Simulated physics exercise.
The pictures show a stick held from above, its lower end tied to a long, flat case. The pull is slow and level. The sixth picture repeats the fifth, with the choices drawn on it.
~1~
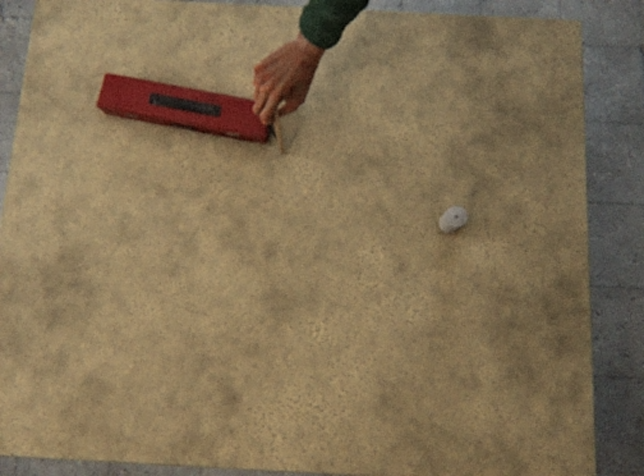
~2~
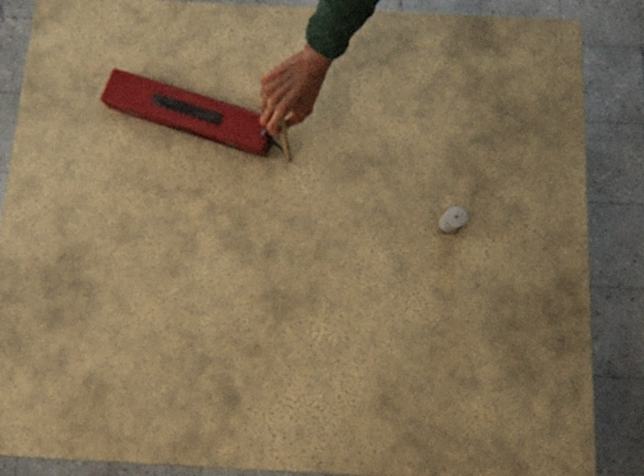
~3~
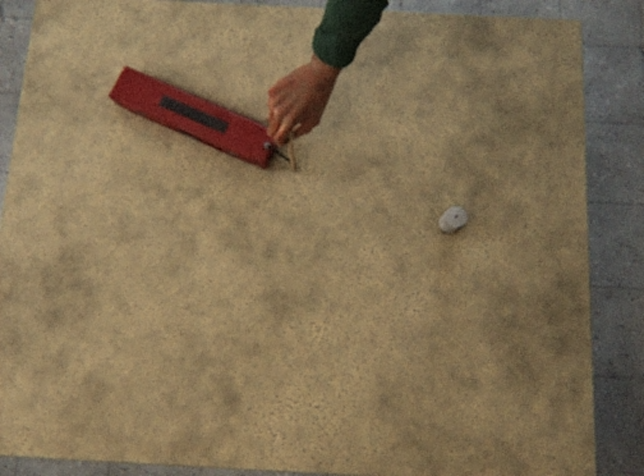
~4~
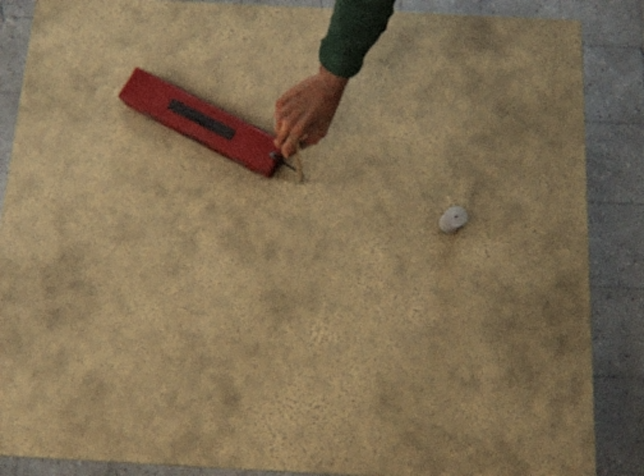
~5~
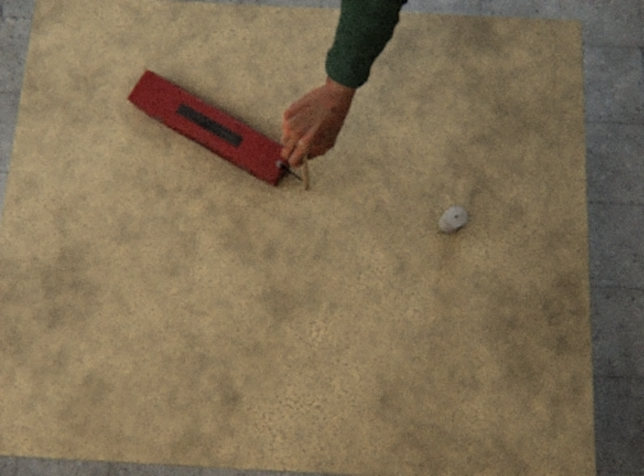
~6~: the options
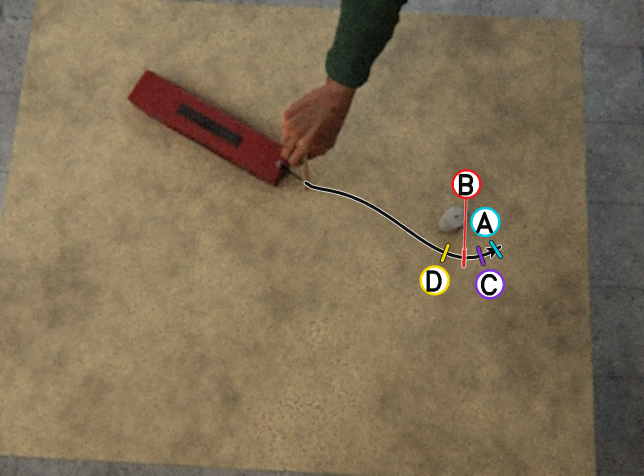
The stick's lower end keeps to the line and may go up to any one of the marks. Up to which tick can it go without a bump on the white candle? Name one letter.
The farthest safe stop is B.
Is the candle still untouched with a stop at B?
Yes.
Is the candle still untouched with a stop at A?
No.
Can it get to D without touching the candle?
Yes.
On the marked copy, A at (496, 249); B at (464, 258); C at (481, 256); D at (445, 253); the route from (306, 183) via (402, 226) to (500, 247).
Following B. Soon after the start, foot of the stick (364, 203), middle of the case (260, 151).
Later, foot of the stick (416, 236), middle of the case (313, 179).
In the end, foot of the stick (464, 258), middle of the case (357, 204); nothing has been touched.
As for the rest, A is too far, the candle has been hit; C is too far, the candle has been hit; D is safe but short.
